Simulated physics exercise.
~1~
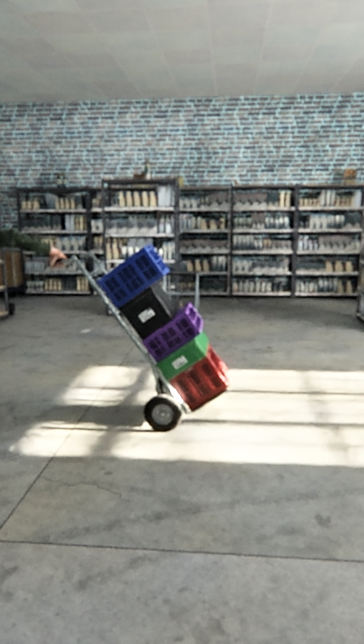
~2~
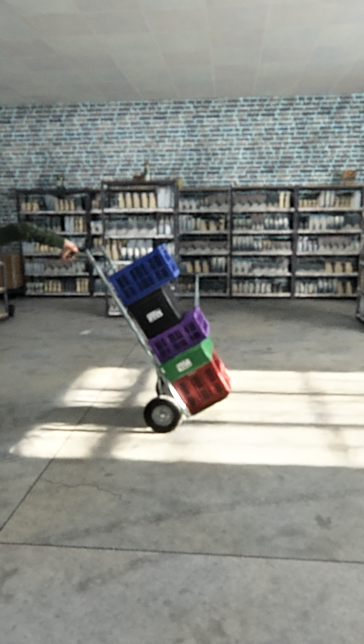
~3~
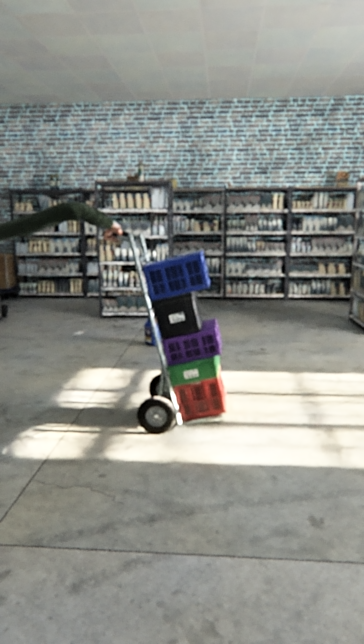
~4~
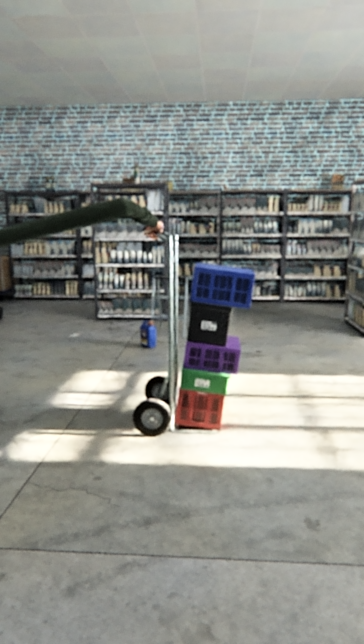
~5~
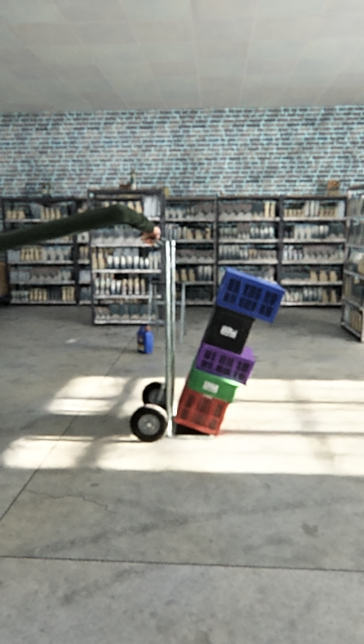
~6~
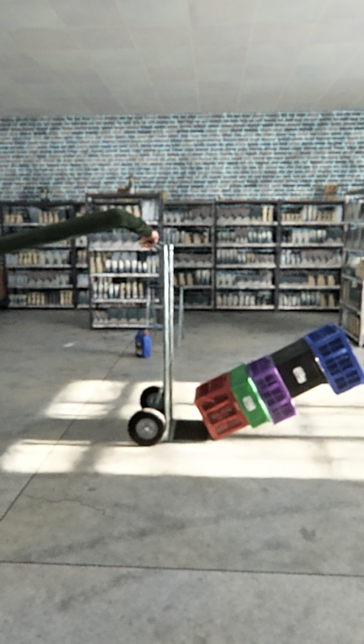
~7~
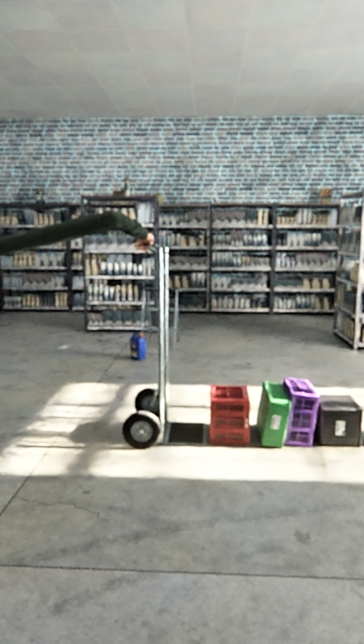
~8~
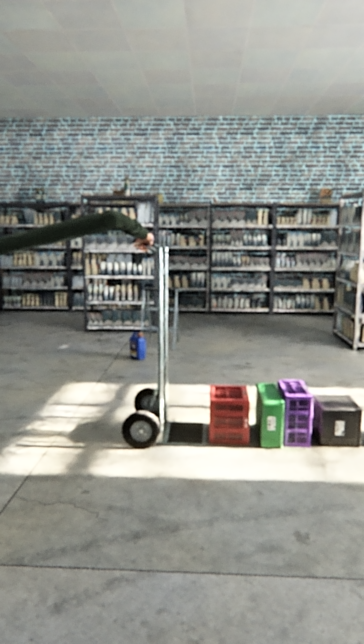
A stack of five crates topples rightward off an uprighted hand truck and scatters across the floor.
